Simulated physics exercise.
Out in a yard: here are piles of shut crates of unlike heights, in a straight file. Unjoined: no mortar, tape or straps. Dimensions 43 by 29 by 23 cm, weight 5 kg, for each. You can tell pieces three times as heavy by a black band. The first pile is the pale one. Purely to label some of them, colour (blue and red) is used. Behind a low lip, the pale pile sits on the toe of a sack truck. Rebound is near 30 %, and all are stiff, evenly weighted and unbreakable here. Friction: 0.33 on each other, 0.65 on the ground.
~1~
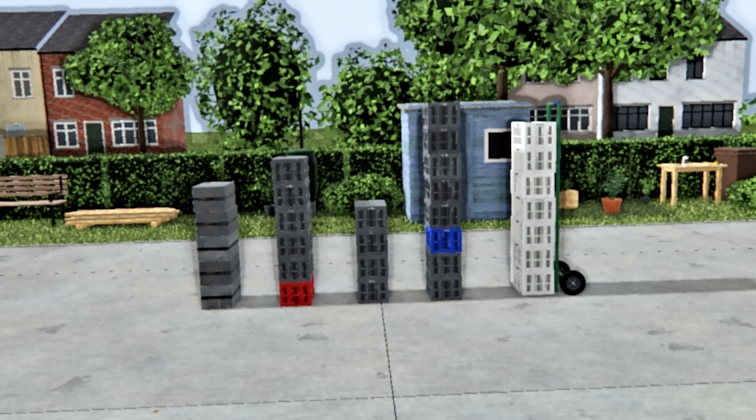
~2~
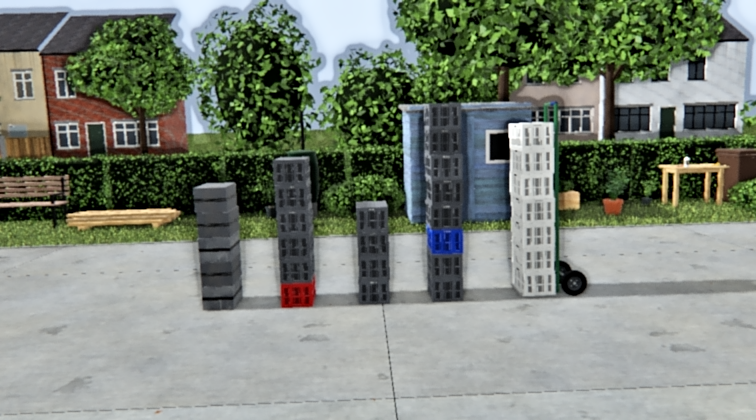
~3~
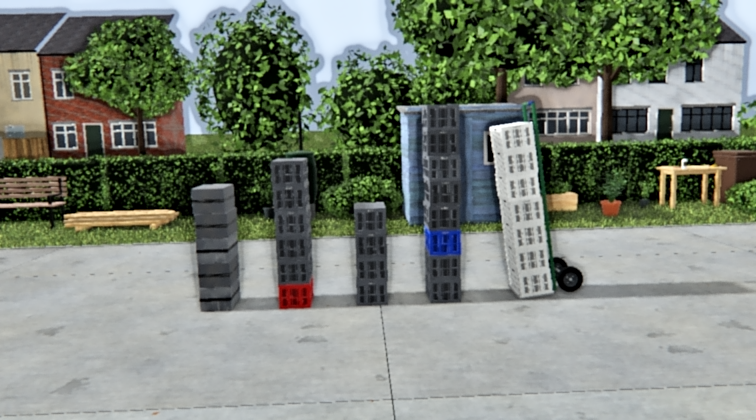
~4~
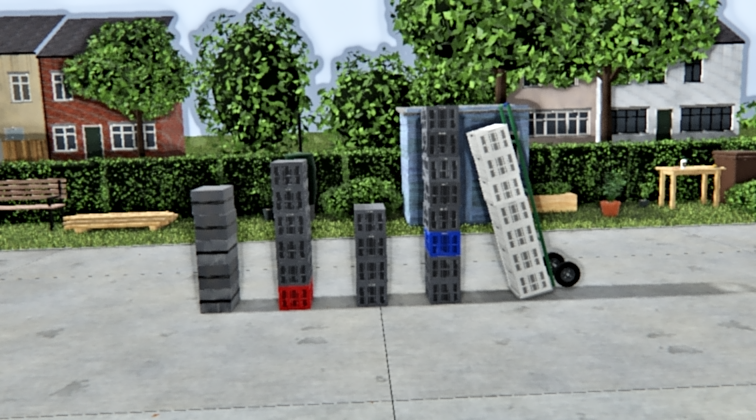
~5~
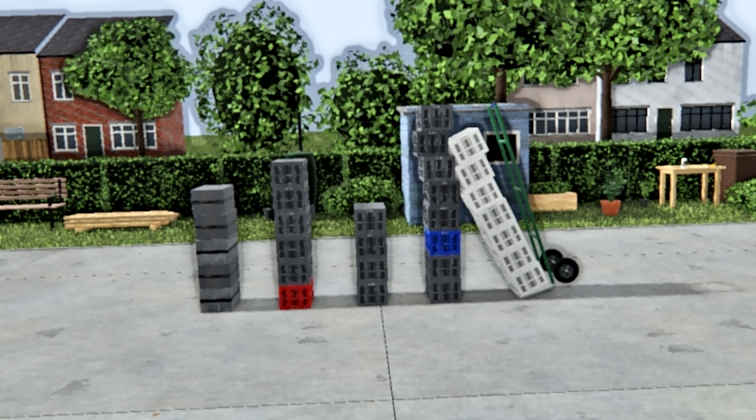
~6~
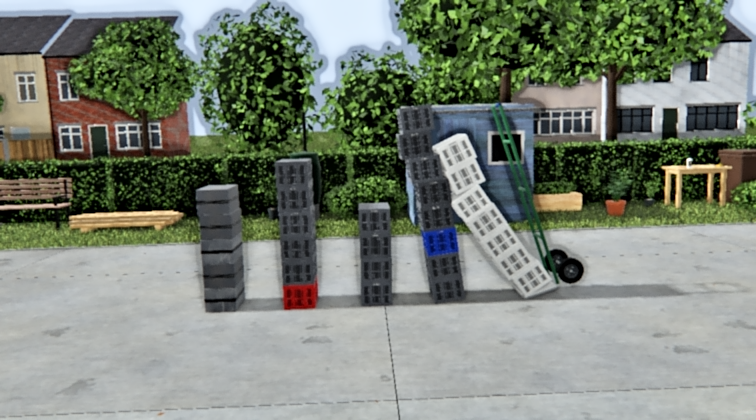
The footage shows a row of stacked crates in a yard, where a sack truck tilts forward and the pale stack on it leans left, bending against the neighbouring dark stack with the blue crate, which begins leaning left too.
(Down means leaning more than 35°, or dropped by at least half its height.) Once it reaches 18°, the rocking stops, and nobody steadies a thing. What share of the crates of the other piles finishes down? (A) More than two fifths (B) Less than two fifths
(A) More than two fifths.
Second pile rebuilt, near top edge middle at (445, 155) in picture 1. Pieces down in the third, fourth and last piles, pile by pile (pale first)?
Down by pile: Third 4, fourth 5, last 5.
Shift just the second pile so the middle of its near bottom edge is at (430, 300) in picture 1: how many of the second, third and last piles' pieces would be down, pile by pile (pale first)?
Second 7, third 3, last 5 down.
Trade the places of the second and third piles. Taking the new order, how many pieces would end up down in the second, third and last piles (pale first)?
After the swap, the second pile would have 3 down, the third 8 and the last 5.
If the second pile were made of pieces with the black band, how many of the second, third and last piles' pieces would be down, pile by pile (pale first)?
Second: 0; third: 0; last: 0.
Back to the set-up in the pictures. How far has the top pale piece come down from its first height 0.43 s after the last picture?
About 30 cm.
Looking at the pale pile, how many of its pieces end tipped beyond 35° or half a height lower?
I count 7 pale pieces.
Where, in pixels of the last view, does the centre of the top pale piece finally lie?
(371, 242).
Then, 0.43 s later than the last frame, 7 of the pale pile down; 2 of the 23 other crates down; blue crate tilted 27°.
Then, 0.95 s later than the last frame, 7 of the pale pile down; 10 of the 23 other crates down; blue crate tilted 41°, 19 cm lower; red crate tilted 7°.
Then, 2.19 s later than the last frame, 7 of the pale pile down; 21 of the 23 other crates down; blue crate tilted 47°, 21 cm lower; red crate tilted 12°.
When it is over, 7 of the pale pile down; 21 of the 23 other crates down; blue crate tilted 47°, 21 cm lower; red crate tilted 16°. That is 91 per cent. In pixels of the last frame, middles, blue crate near (385, 262), red crate near (294, 288).
